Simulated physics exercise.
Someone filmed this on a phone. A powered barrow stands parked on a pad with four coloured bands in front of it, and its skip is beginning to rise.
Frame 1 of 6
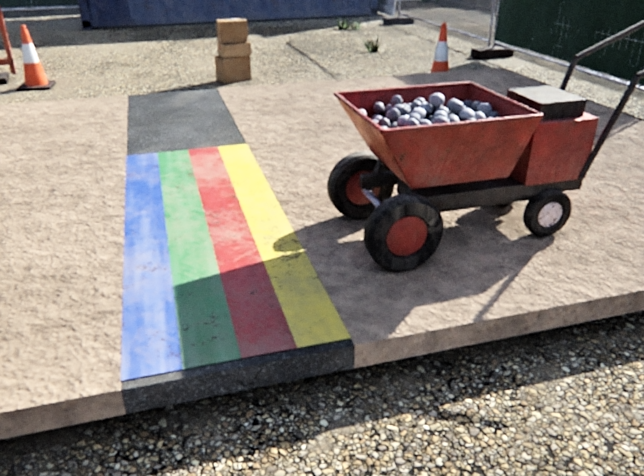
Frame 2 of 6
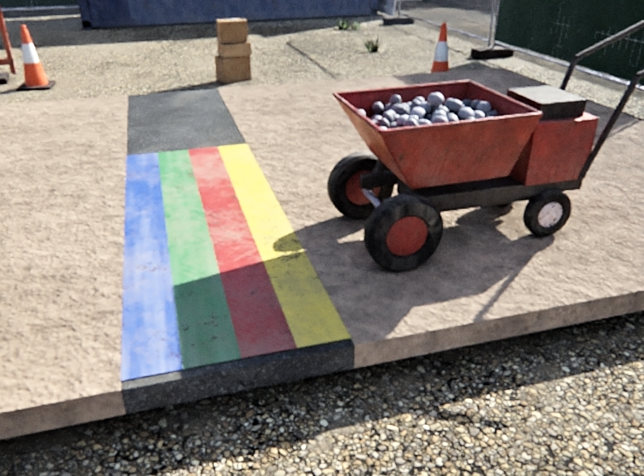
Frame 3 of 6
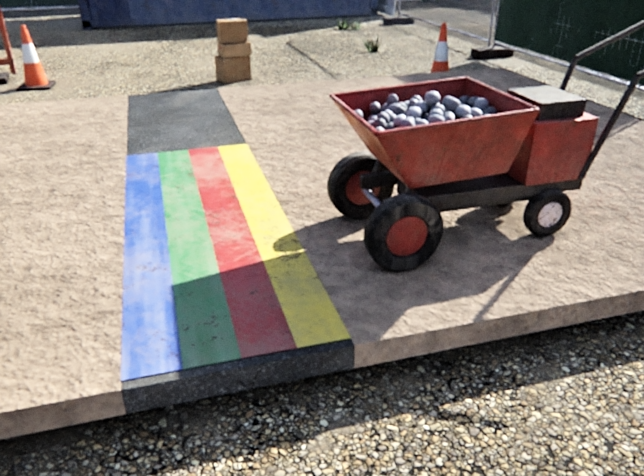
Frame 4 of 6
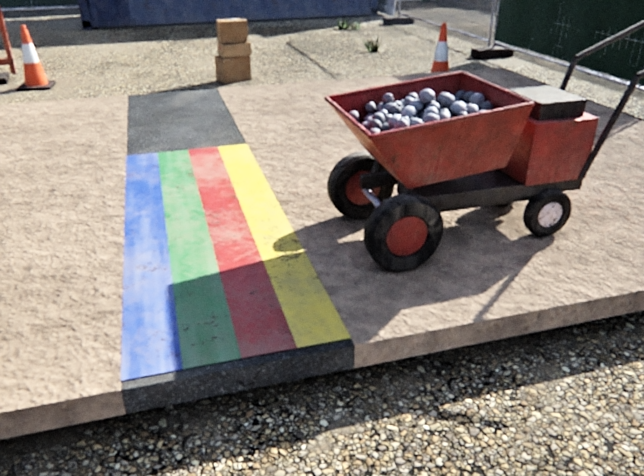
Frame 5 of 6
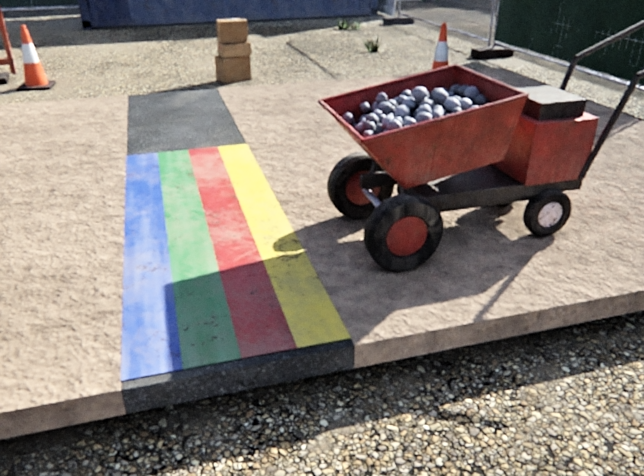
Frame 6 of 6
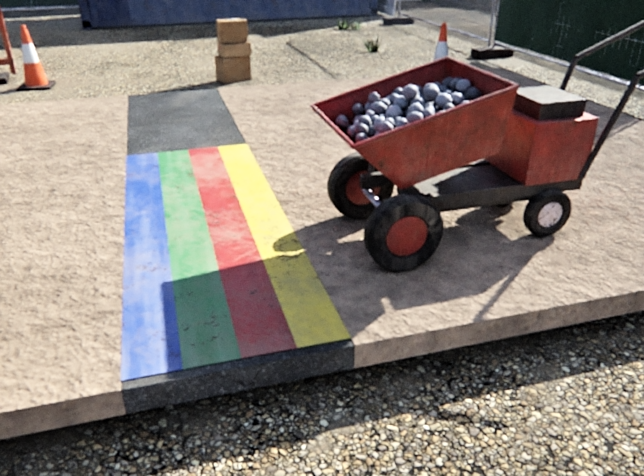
The footage shows a red powered barrow loaded with round grey cobbles, parked right of blue, green, red and yellow bands on a pad. Its skip starts level, then gradually tilts toward the left while the wheels stay still.
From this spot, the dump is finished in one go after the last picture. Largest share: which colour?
Colour: Red.
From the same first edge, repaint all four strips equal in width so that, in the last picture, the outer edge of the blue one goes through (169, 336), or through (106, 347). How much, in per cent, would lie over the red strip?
Roughly 30 percent first, then roughly 40 percent.
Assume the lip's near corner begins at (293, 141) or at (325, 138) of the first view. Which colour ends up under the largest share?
Blue first, the green one second.
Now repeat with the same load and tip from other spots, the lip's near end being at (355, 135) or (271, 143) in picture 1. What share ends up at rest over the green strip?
30 and 10 percent, in that order.
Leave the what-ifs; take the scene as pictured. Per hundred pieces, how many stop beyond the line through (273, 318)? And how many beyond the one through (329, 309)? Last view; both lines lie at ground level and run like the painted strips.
Close to 60 and 80 per cent respectively.
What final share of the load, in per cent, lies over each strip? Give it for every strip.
Yellow strip around 10, red strip around 35, green strip around 20, blue strip around 10.
Shortly afterwards, skip tipped steeply; the whole lot in the skip.
Next, skip tipped right over; the bulk in the skip; a little over the yellow strip; a little over the red strip; only a few over the green strip; only a few falling.
Some moments later, skip tipped right over; near a quarter in the skip; a little over the yellow strip; near a third over the red strip; near a quarter over the green strip; a little over the blue strip; only a few off the paint.
In the end, skip tipped right over; near a quarter in the skip; a little over the yellow strip; near a third over the red strip; near a quarter over the green strip; a little over the blue strip; only a few off the paint.
